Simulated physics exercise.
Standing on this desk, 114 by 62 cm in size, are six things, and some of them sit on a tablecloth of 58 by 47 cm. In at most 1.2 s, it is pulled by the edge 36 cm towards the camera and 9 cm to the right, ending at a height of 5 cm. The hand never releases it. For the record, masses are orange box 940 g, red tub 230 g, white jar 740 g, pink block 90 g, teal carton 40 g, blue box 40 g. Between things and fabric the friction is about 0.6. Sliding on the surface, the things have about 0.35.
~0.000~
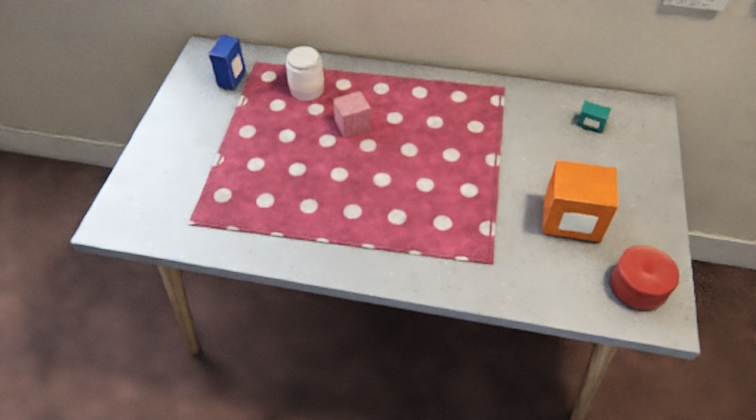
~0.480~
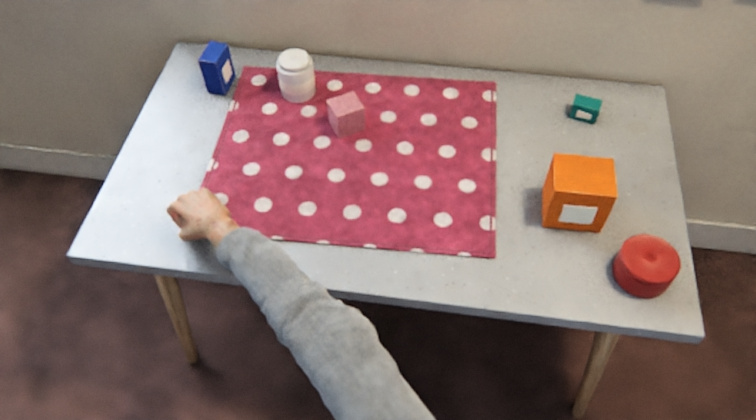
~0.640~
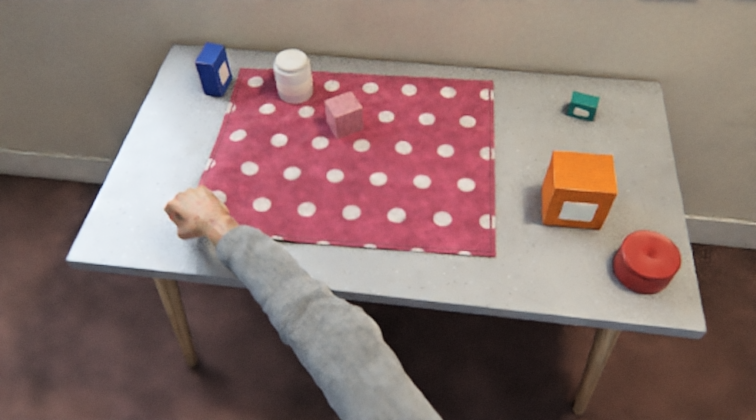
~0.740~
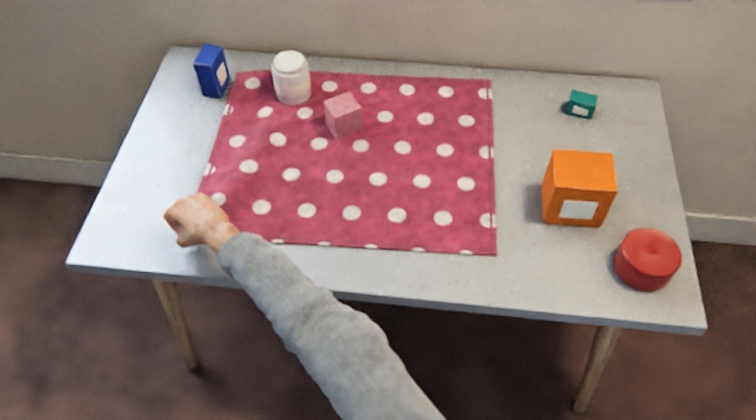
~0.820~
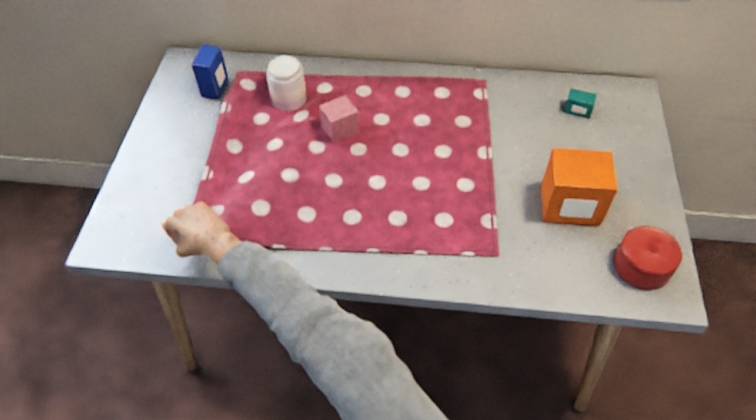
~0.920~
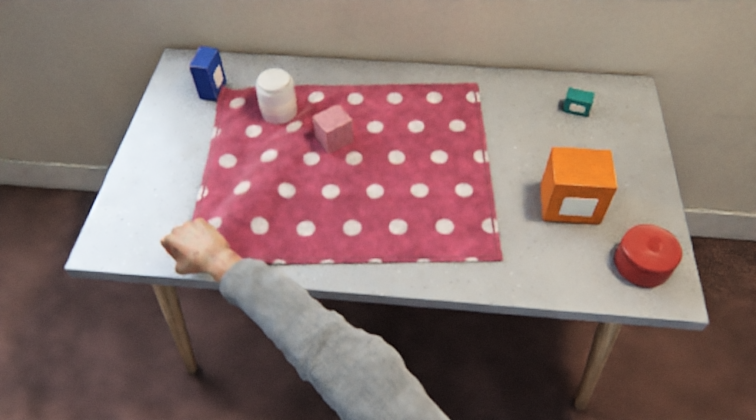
A hand in a gray sleeve gripped the near left corner of a polka-dot tablecloth and pulled it slightly toward the camera, and the white jar and pink block on it shifted along with the cloth.
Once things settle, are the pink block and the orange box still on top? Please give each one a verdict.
The pink block will not come off; the orange box will not come off.
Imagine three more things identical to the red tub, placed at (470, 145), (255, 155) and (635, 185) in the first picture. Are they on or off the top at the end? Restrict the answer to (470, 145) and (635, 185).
Going through them in turn, one survives up there and then one survives up there.
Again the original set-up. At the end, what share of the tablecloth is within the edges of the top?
Roughly 55% of it.
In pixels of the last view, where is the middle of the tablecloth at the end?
Roughly at (317, 274) in the last picture.
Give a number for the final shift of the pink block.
Pink block: 30 cm.
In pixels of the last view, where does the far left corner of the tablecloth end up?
It settles at roughly (151, 212).
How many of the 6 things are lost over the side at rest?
Total: 0.
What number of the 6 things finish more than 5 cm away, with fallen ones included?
So we're at 2.
At 1.1 s, 95 % of the tablecloth is still over the top; pink block 11 cm off its start, white jar 15 cm off its start.
At 1.4 s, 80 % of the tablecloth is still over the top; pink block 20 cm off its start, white jar 26 cm off its start.
At 1.6 s, 65 % of the tablecloth is still over the top; pink block 29 cm off its start at (295, 215), white jar 35 cm off its start at (219, 186).
At 1.8 s, 55 % of the tablecloth is still over the top; pink block 31 cm off its start, white jar 38 cm off its start.
At 3.4 s, 55 % of the tablecloth is still over the top; pink block 32 cm off its start at (291, 231), orange box 0 cm off its start at (584, 166), white jar 38 cm off its start at (216, 200).
